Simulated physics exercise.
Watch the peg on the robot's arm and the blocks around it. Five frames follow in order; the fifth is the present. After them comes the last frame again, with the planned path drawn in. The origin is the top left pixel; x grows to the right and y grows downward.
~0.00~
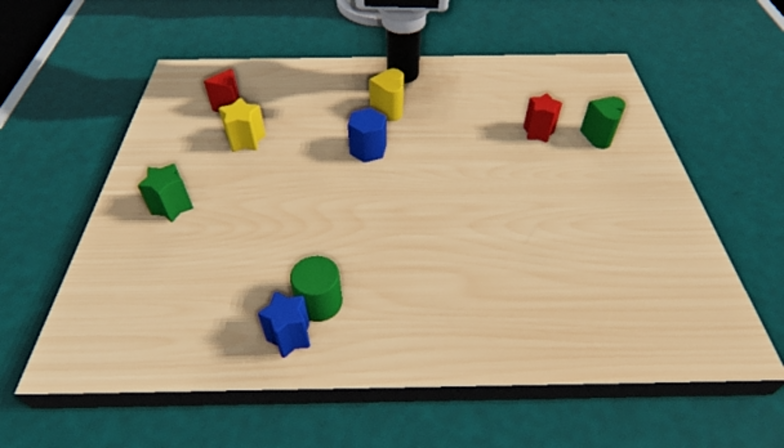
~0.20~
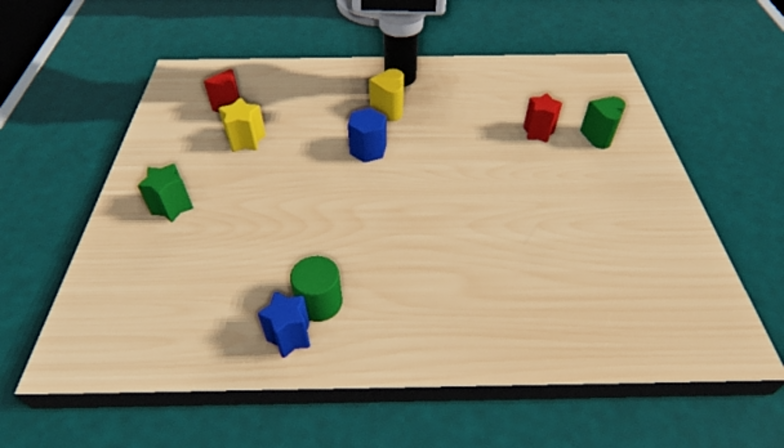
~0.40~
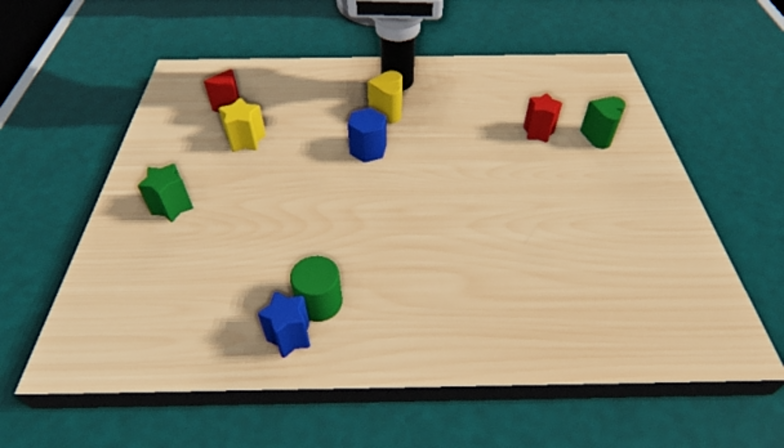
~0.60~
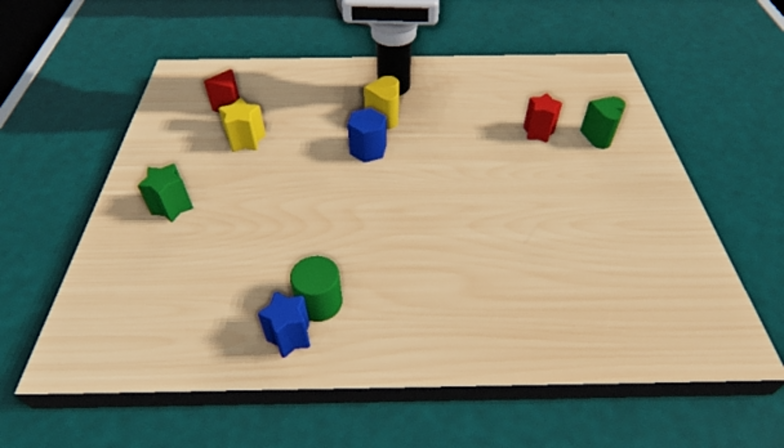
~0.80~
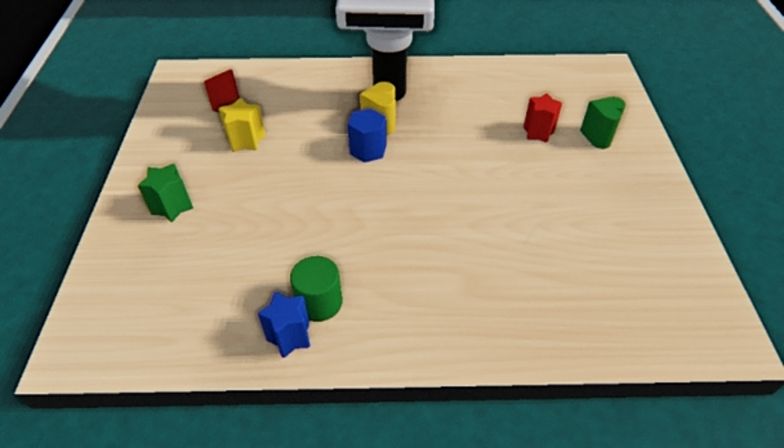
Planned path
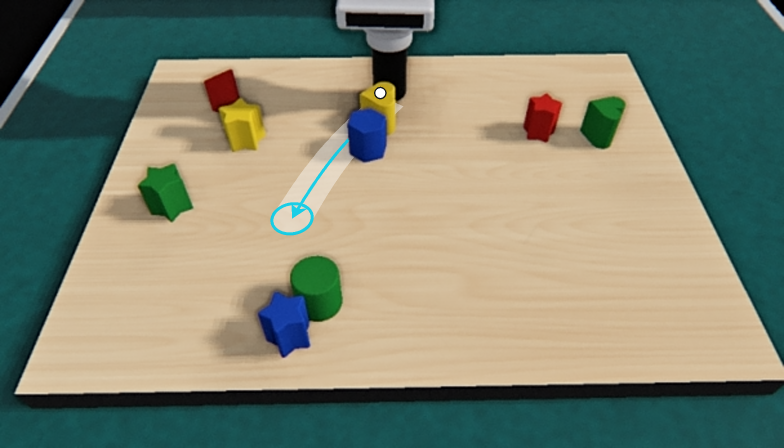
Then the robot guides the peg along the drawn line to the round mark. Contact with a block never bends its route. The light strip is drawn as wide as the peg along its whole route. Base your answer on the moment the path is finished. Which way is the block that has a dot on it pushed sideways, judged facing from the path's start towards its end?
The shift is leftward.
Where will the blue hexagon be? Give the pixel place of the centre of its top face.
The middle of its top is at (384, 171).
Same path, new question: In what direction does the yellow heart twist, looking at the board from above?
I'd predict that, seen from above, the yellow heart rotates counter-clockwise.
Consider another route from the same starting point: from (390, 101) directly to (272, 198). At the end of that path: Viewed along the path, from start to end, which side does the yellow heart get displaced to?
Shifted left.
Drawn move, from (390, 101) over (355, 133) and (322, 172) to (292, 218); the dot is on the yellow heart.
The first path, step by step. One third of the way, peg at (355, 126); blue hexagon at (367, 151); yellow heart at (365, 127), turned 60° anticlockwise.
Two thirds of the way, peg at (321, 165); blue hexagon at (383, 171), turned 35° anticlockwise; yellow heart at (347, 157).
At the end, peg at (291, 212); blue hexagon at (384, 171), turned 35° anticlockwise; yellow heart at (342, 163), turned 160° anticlockwise.
